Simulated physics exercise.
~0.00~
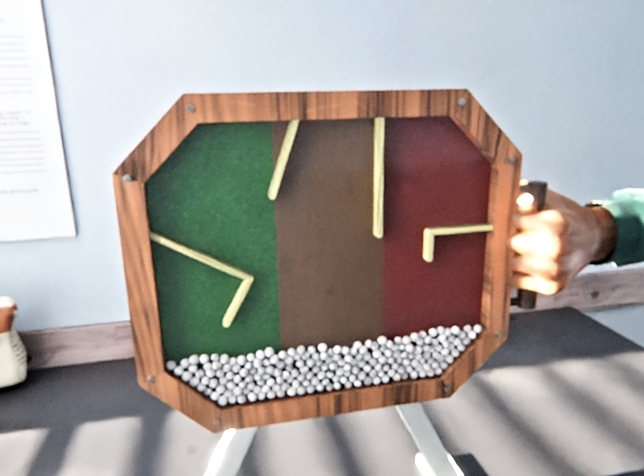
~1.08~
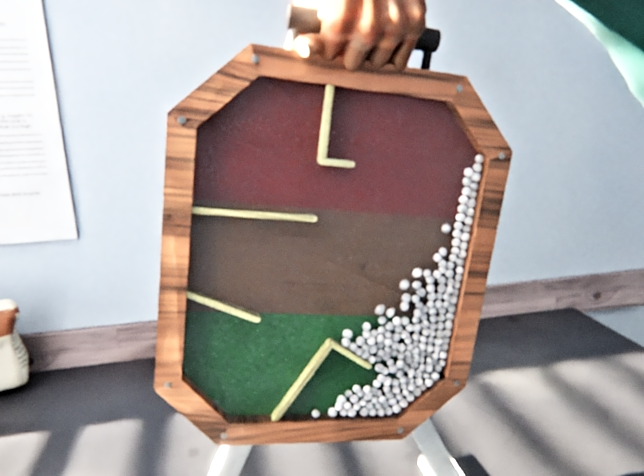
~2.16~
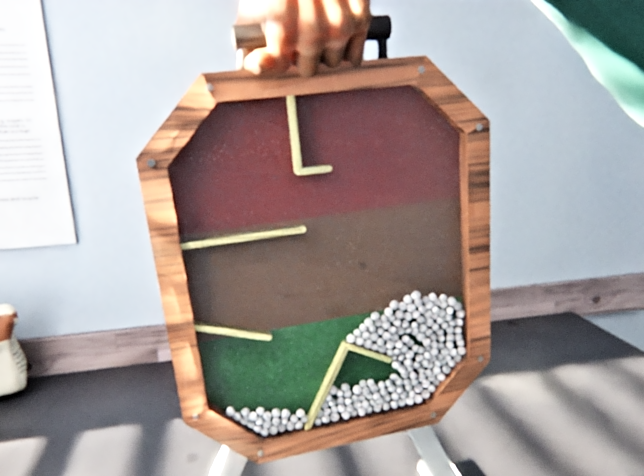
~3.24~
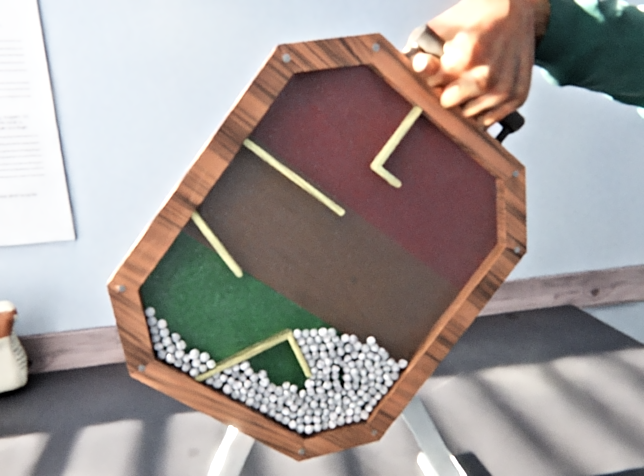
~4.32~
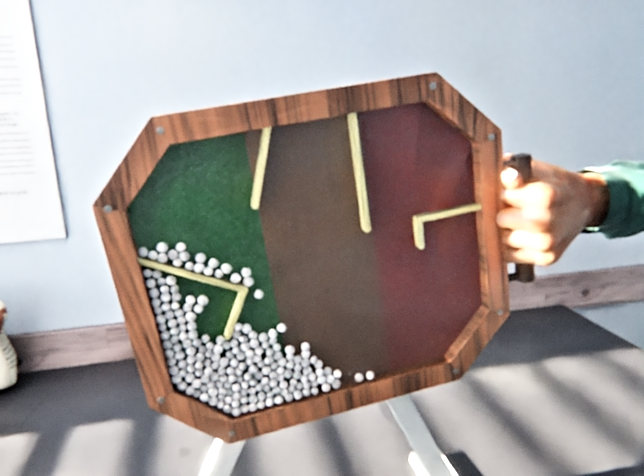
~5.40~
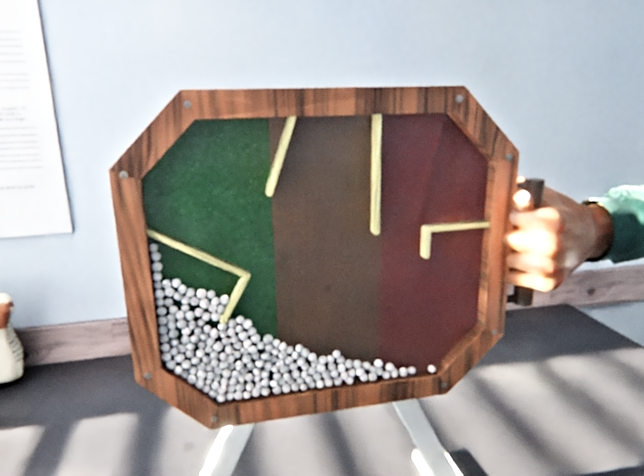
The footage shows a hand turning a wood-framed, see-through case of small whitish pellets anticlockwise until its green strip is lowest, then swinging it back level, the pellets tumbling and ending heaped mostly in the green strip, thinning across brown to the edge of red.
